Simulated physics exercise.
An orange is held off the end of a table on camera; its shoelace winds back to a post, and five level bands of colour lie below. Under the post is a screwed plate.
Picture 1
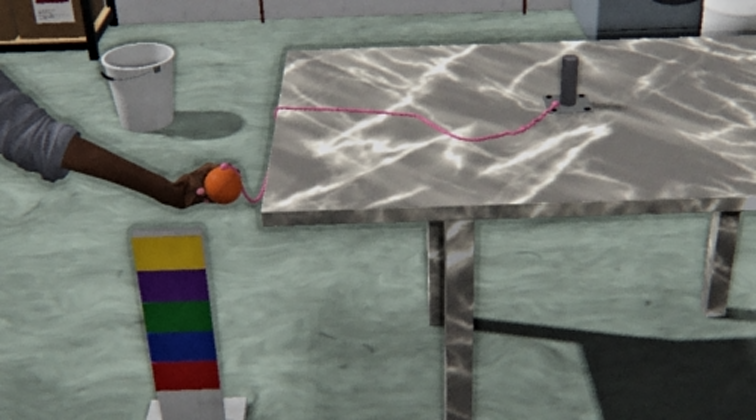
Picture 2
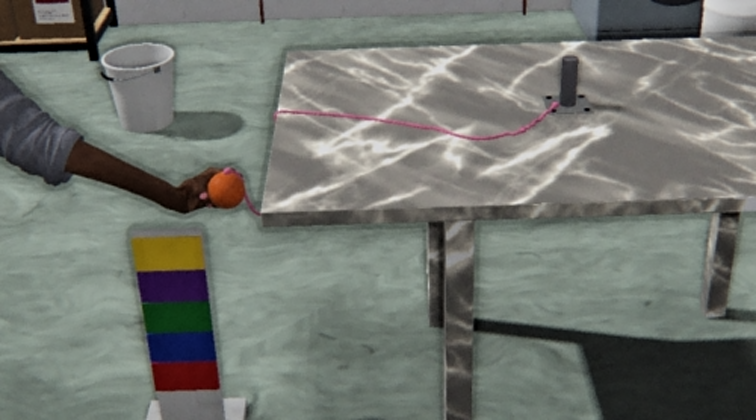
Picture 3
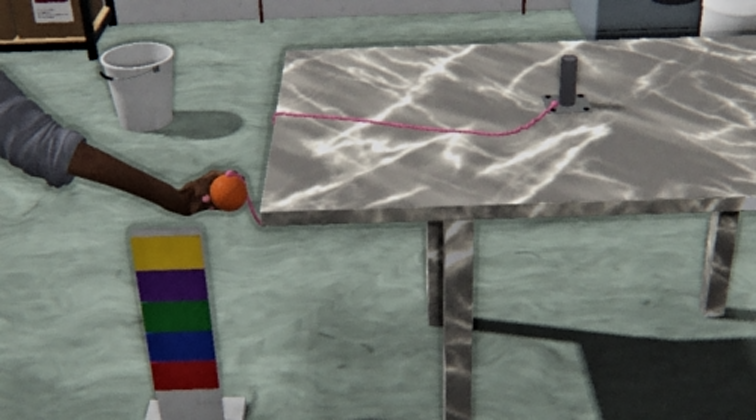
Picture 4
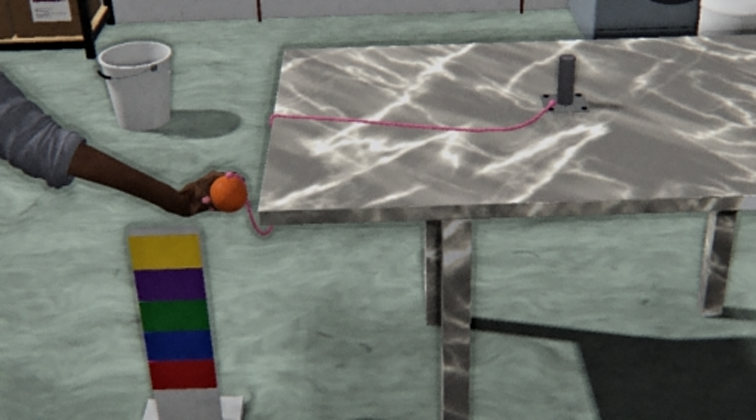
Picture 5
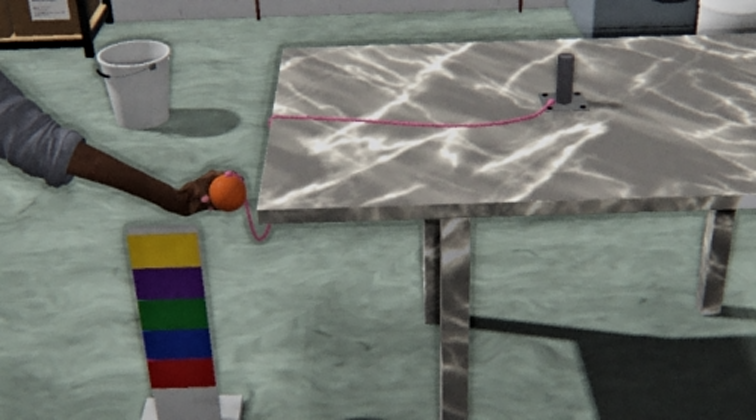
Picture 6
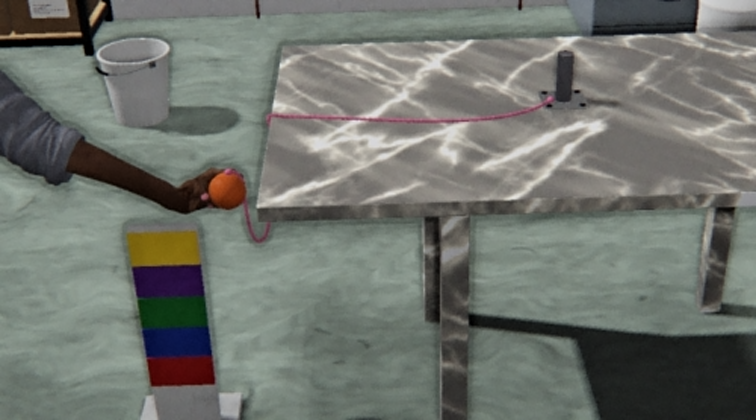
In a room with a pale green floor, a hand holds an orange ball almost still beside a marble-patterned table, above stacked colour bands, while the pink cord running to a post shifts, straightens slightly and sags lower at the table's edge.
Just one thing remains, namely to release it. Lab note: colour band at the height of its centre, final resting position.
Centre at rest: Red band.
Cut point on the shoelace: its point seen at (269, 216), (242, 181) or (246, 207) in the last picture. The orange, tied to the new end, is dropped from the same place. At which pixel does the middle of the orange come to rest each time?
So, going through them: (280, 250) first, (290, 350) next, (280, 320) last.
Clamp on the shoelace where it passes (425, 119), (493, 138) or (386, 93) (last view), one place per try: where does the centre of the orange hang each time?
It would sit near (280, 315) the first time, (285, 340) the second and (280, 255) the third.
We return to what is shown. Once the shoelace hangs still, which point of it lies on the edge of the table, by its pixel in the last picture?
Around (285, 116).
Soon after, orange near (253, 358); level with red.
After that, orange near (321, 311); level with blue.
And then, orange near (272, 344); level with red.
In the end, orange near (297, 338); level with red. The red one.
